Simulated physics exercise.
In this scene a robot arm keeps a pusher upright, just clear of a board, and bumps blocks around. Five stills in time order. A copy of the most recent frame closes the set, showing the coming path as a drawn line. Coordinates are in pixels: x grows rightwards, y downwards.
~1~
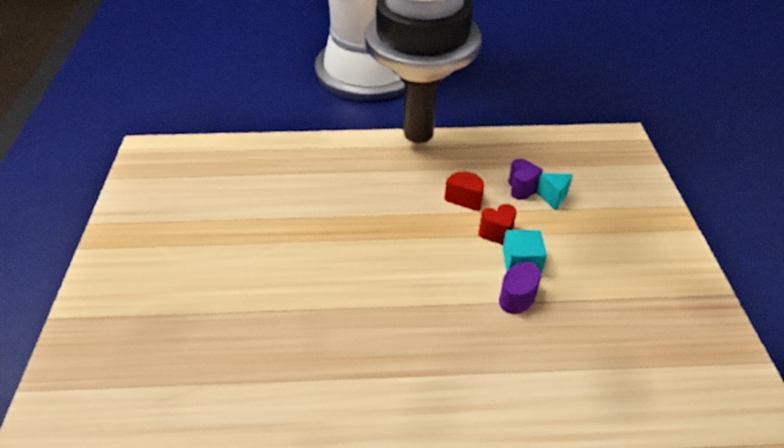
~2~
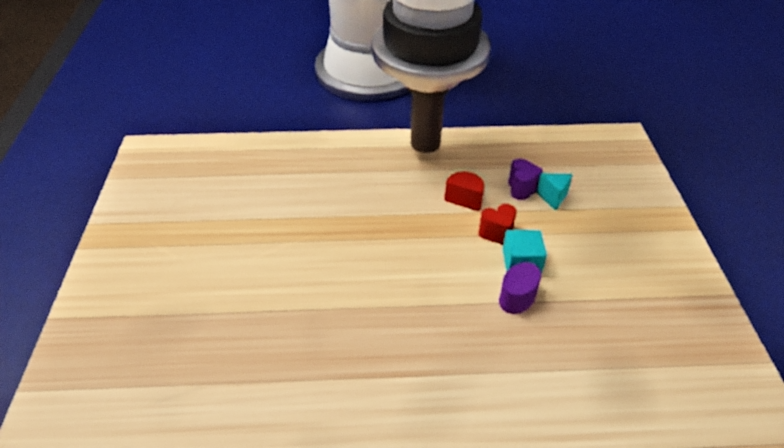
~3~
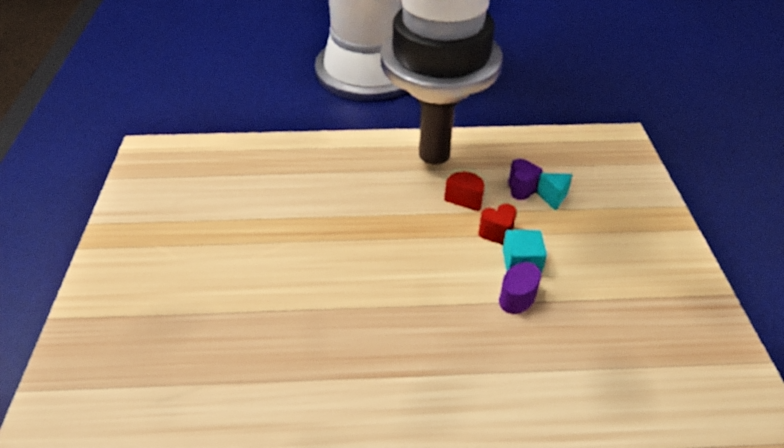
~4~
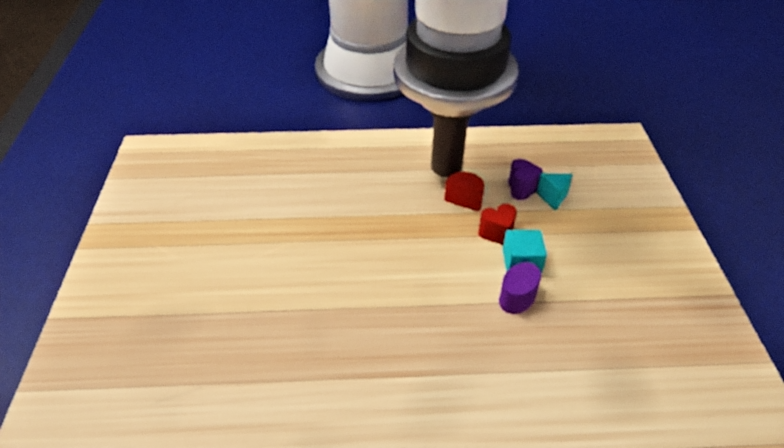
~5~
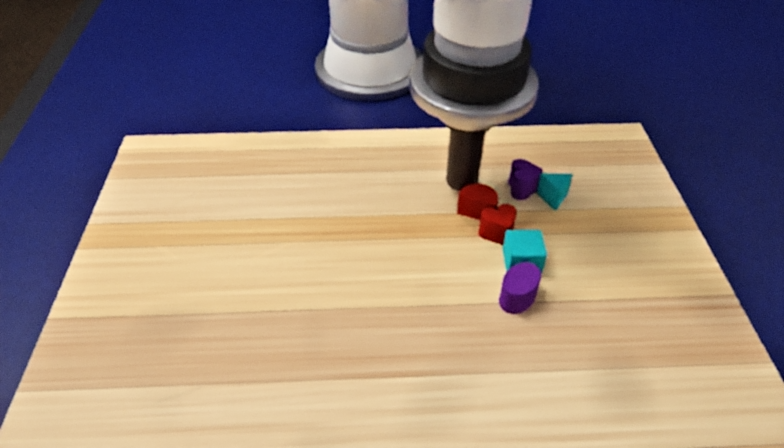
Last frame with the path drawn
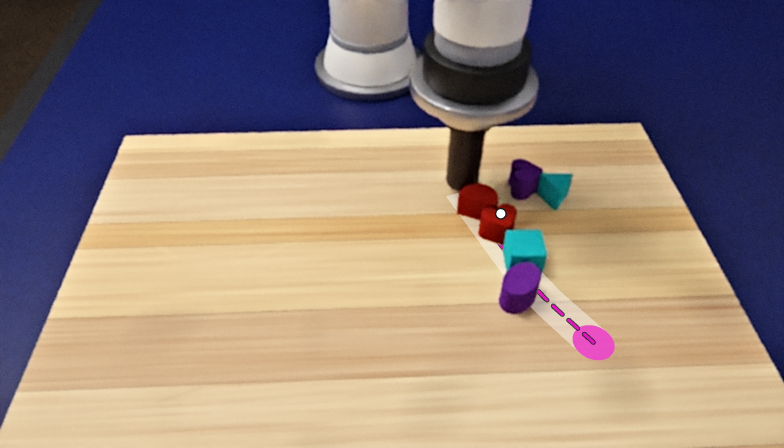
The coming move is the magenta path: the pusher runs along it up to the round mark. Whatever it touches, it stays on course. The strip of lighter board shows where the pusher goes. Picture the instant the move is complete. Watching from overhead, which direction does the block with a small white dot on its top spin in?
It ends up turned clockwise.
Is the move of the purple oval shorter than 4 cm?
Short answer: Yes.
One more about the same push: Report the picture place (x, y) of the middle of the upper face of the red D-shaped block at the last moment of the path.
The middle of the upper face of the red D-shaped block will lie at about (533, 216) in the picture.
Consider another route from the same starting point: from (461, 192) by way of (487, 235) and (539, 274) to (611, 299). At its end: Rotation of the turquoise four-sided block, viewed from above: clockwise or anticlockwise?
It twists clockwise.
Path on the board, from (461, 192) via (513, 262), ending at (594, 342); the dot is on the red heart block.
On the path given first. One third of the way, pusher (497, 227); red D-shaped block (531, 215); red heart block (561, 235), turned 105° clockwise; purple oval (524, 285); turquoise four-sided block (542, 257), turned 20° clockwise.
Two thirds of the way, pusher (538, 277); red D-shaped block (533, 216); red heart block (563, 235), turned 115° clockwise; purple oval (527, 296), turned 40° clockwise; turquoise four-sided block (580, 279), turned 20° clockwise.
At the end, pusher (598, 332); red D-shaped block (533, 216), turned 130° anticlockwise; red heart block (563, 235), turned 115° clockwise; purple oval (534, 307), turned 85° clockwise; purple heart block in place; turquoise four-sided block (619, 295), turned 30° anticlockwise.
